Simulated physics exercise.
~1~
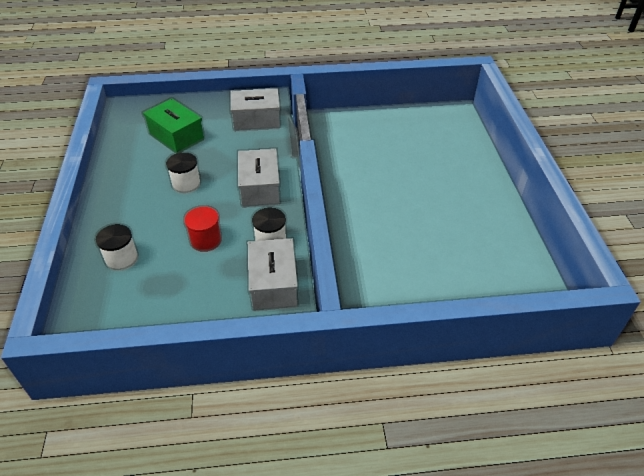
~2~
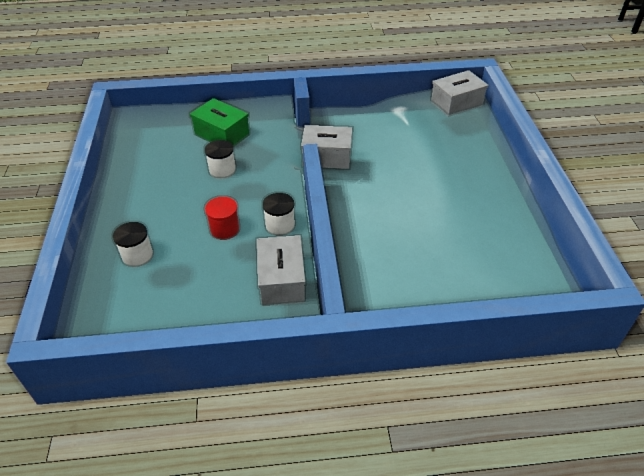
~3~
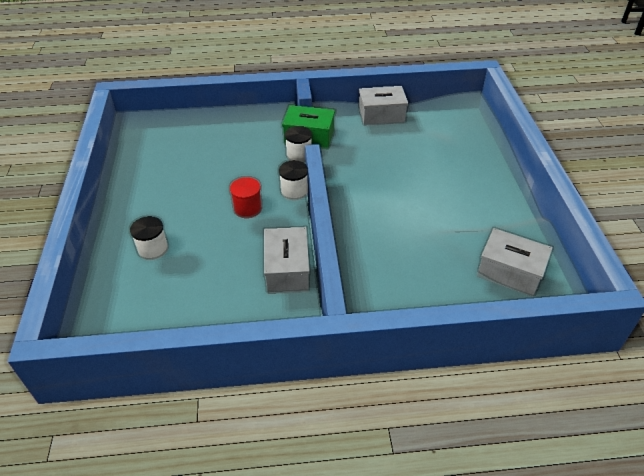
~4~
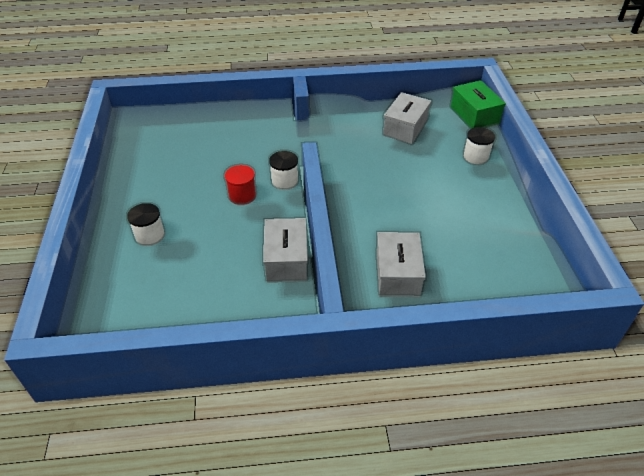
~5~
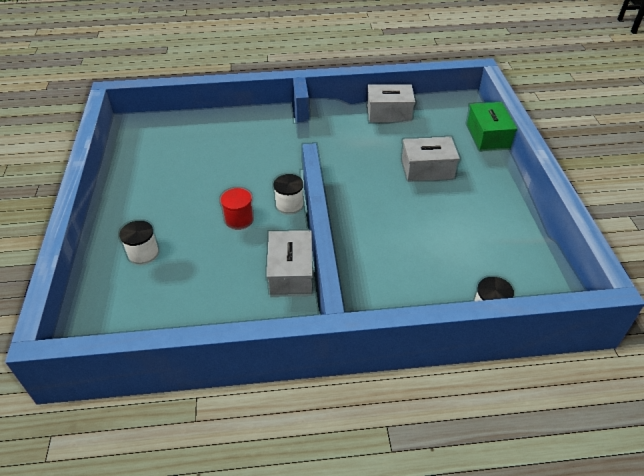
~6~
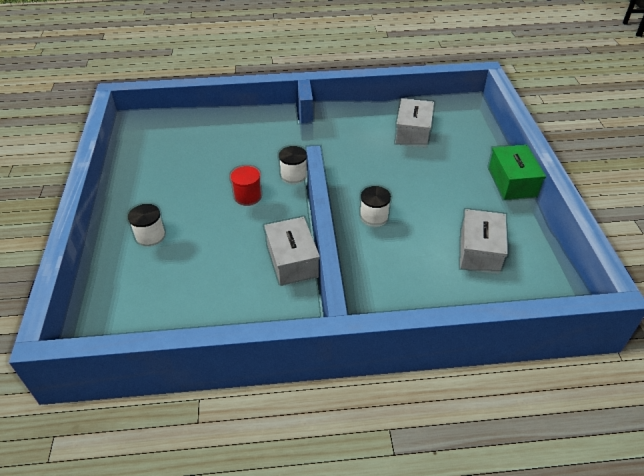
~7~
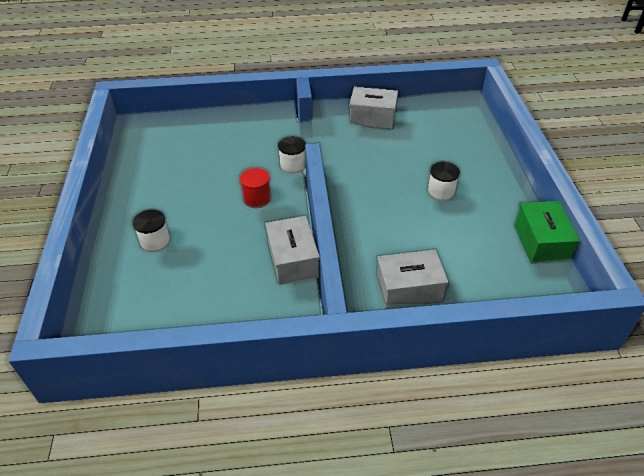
Green box floating through a gap in a blue basin's divider and drifting down the right side, the red cylinder staying left.
